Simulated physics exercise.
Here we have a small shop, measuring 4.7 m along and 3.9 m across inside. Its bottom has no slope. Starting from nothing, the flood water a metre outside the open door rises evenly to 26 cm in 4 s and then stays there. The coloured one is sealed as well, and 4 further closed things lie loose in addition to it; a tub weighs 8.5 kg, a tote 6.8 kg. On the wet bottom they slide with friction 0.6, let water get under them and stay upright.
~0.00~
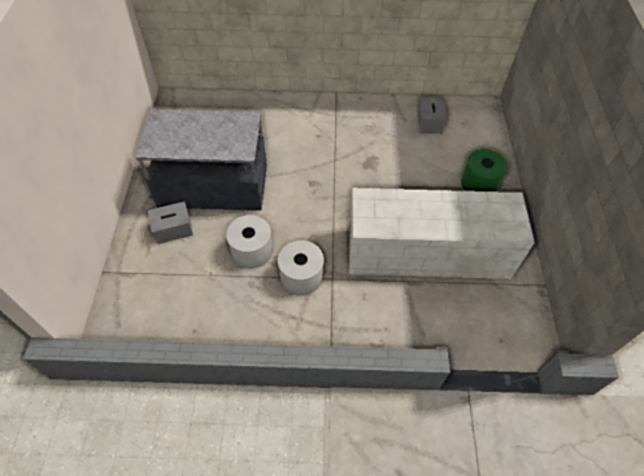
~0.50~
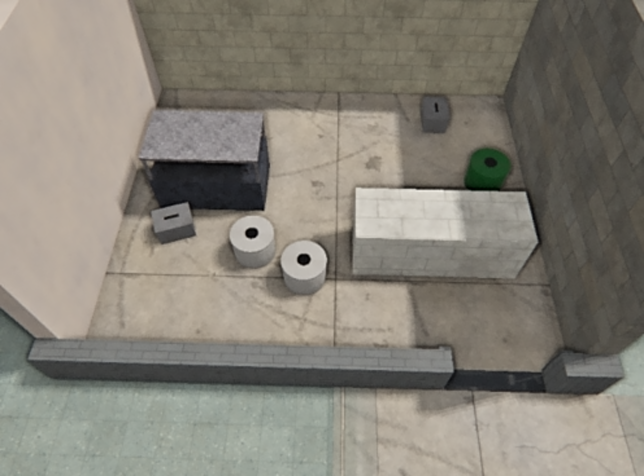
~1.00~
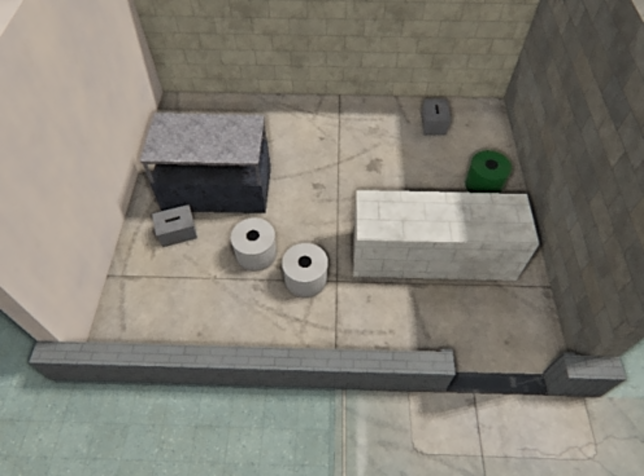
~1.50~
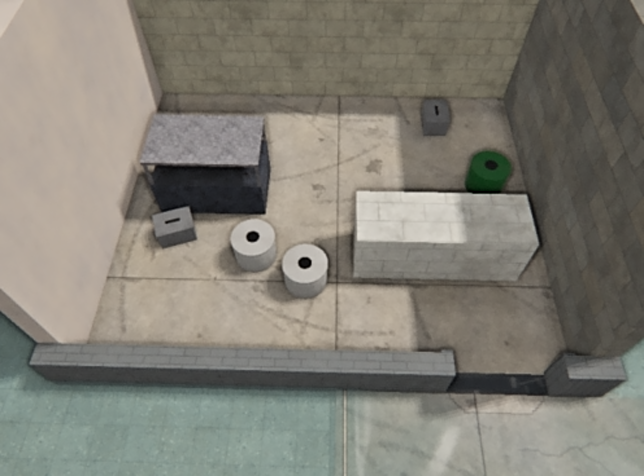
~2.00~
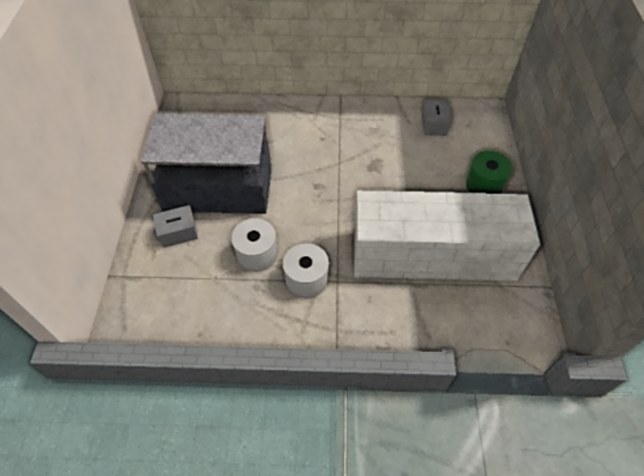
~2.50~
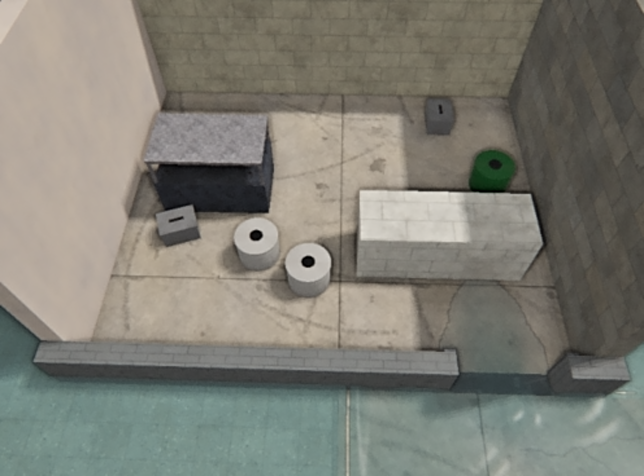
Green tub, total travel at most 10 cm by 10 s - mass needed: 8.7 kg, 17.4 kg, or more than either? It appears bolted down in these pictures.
Heavier.
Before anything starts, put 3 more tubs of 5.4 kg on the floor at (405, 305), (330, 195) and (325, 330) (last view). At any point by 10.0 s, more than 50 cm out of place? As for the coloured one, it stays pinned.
In the order given, beyond the mark, then within the mark, and last beyond the mark.
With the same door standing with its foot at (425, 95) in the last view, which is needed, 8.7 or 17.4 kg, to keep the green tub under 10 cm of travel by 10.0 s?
Then no option works.
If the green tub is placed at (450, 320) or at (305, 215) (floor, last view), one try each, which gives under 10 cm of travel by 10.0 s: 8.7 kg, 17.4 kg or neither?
In order, no load succeeds and both loads succeed.
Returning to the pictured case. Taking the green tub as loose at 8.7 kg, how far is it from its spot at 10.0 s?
About 20 cm.
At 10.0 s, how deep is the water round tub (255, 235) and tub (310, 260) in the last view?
First about 9 cm, second about 13 cm.
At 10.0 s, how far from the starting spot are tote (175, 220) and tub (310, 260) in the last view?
Net displacement, in order: 40 cm; 200 cm.
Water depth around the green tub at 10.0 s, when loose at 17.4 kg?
Close to 5 cm deep.
After 3.5 s the green tub would be 0 cm from its start with 8.7 kg and 0 cm from its start with 17.4 kg; 0 cm of water round it then.
After 4.5 s the green tub would be 0 cm from its start with 8.7 kg and 0 cm from its start with 17.4 kg; 3 cm of water round it then.
After 7.0 s the green tub would be 25 cm from its start with 8.7 kg and 0 cm from its start with 17.4 kg; 4 cm of water round it then.
After 10.0 s the green tub would be 25 cm from its start with 8.7 kg and 0 cm from its start with 17.4 kg; 5 cm of water round it then.
